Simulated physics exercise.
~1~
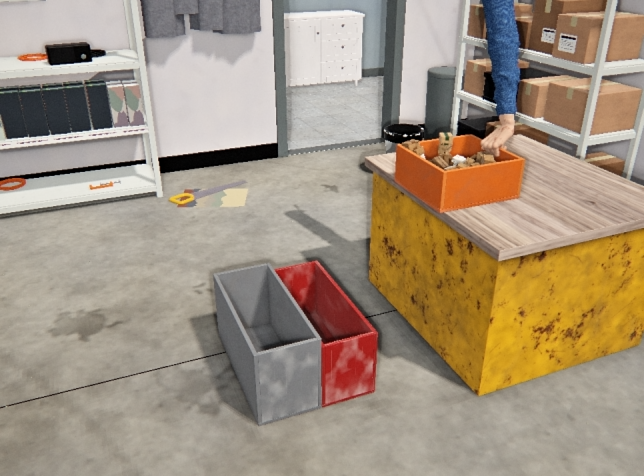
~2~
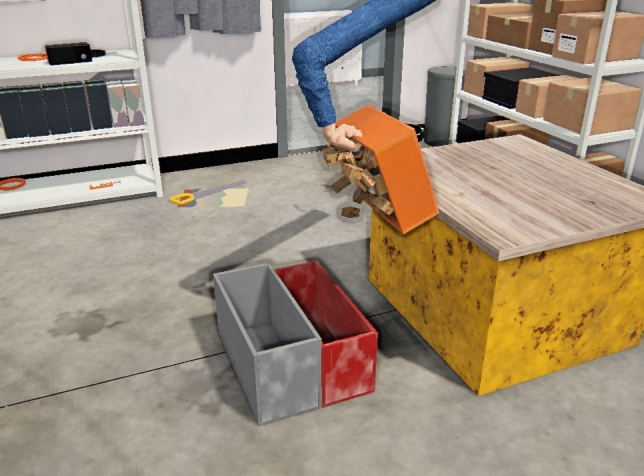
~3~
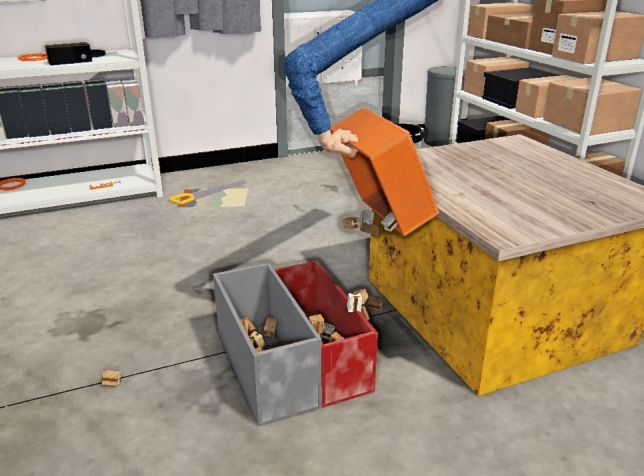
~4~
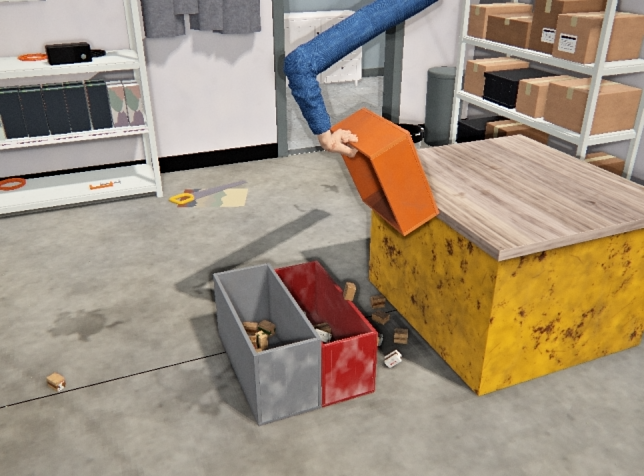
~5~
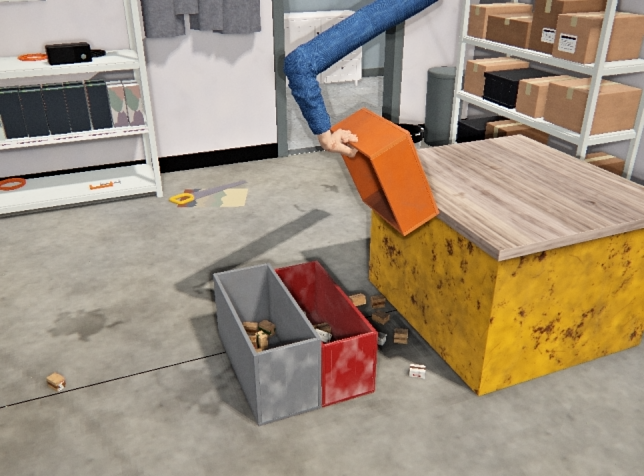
In a storeroom, a hand tipping an orange tote off a bench, spilling small parcels into red and grey bins and onto the floor.
